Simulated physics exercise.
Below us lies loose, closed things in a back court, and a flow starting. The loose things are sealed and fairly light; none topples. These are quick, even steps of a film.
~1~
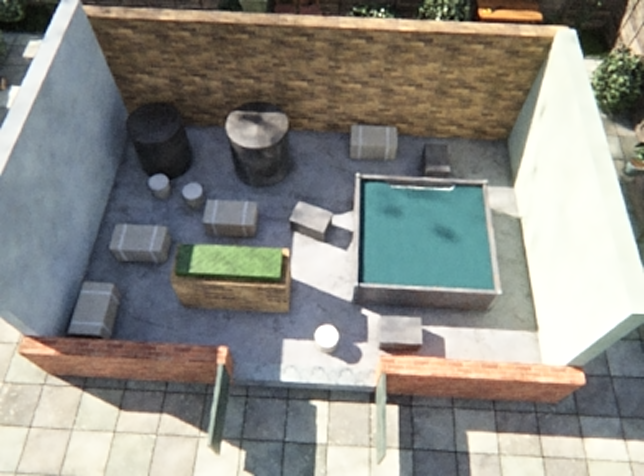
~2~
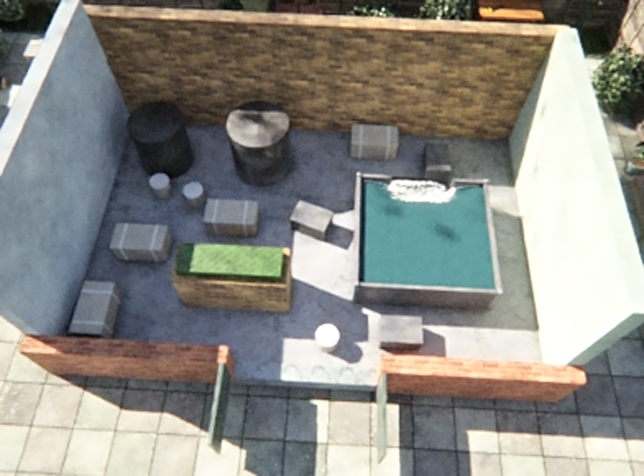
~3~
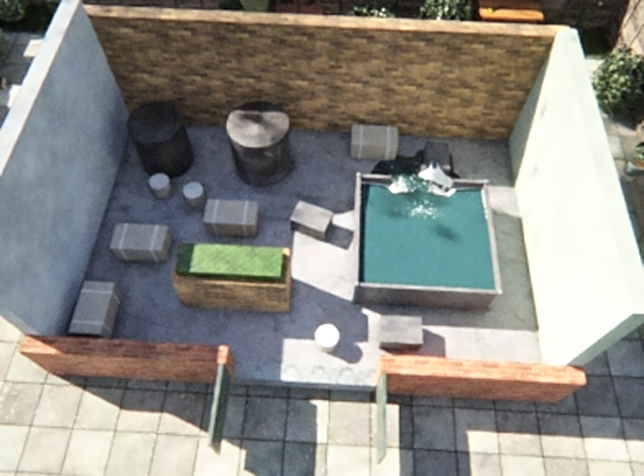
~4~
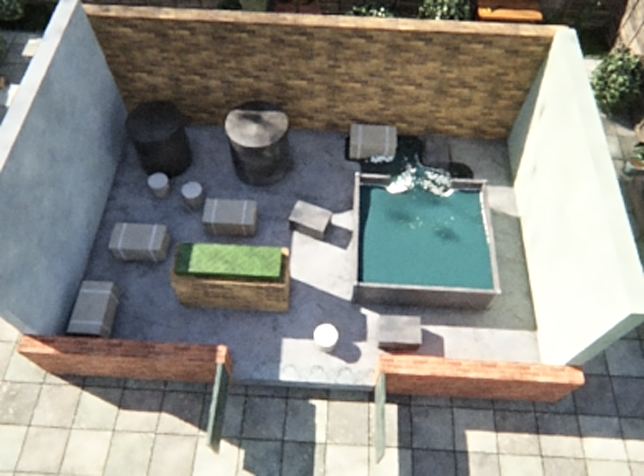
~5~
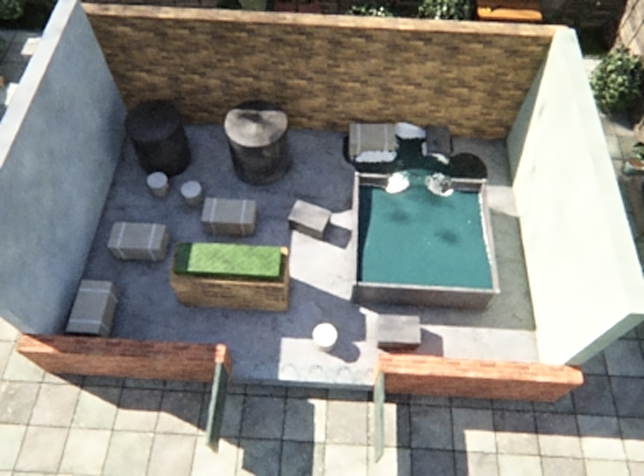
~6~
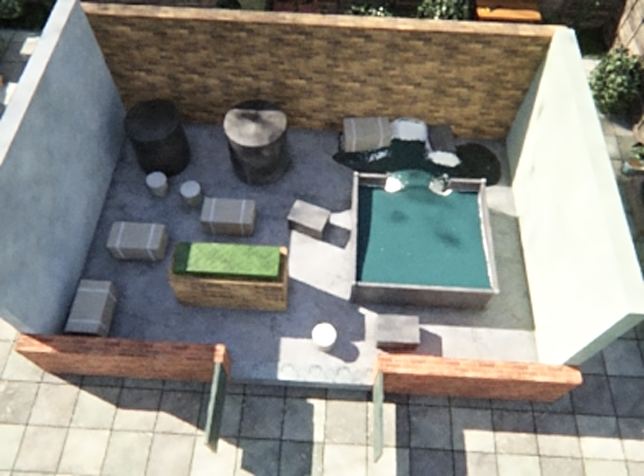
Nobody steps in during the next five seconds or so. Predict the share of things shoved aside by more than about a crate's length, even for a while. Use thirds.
Share: Less than a third.
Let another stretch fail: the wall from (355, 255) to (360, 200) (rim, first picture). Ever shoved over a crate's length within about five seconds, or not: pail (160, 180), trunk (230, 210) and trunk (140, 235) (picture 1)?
In turn: That far or more, pushed that far, yes.
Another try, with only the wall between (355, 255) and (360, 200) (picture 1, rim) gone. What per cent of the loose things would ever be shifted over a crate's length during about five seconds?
Roughly 60 per cent.
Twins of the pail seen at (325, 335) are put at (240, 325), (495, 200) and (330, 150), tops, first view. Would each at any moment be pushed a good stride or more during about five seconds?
In turn: Not that far, moved that far, swept aside.
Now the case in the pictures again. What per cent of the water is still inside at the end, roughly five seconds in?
About 100 per cent.
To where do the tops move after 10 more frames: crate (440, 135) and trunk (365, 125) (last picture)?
At about (498, 174) and (311, 145).
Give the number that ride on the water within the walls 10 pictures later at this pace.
That makes 1.
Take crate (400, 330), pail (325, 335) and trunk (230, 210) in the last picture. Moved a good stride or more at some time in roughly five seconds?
As listed: Short of that, never so far, under that.
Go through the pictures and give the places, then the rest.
The first picture shows a crate at (437, 157), on the bottom; a trunk at (374, 136) rests on the ground; 0 of 10 have shifted.
The second picture shows a crate at (438, 156), on the bottom; a trunk at (375, 135) rests on the ground; 0 of 10 have shifted.
The third picture shows a crate at (438, 155), on the bottom, close to its start; a trunk at (375, 135), on the bottom; 0 of 10 have shifted.
The fourth picture shows a crate at (438, 148) rests on the ground, close to its start; a trunk at (374, 135), on the bottom; 1 of 10 have shifted.
The fifth picture shows a crate at (439, 138), on the bottom, a stride from its start; a trunk at (372, 133), on the bottom; 1 of 10 have shifted.
The sixth picture shows a crate at (442, 137) rests on the ground, a stride from its start; a trunk at (367, 127), on the bottom, close to its start; 2 of 10 have shifted.
A moment on, 1 of 10 are well off their spots; 1 afloat.
Next, 2 of 10 are well off their spots; 1 afloat.
Later, 2 of 10 are well off their spots; 0 afloat.
In the end, 2 of 10 are well off their spots, and 2 have been at some point; 1 afloat.
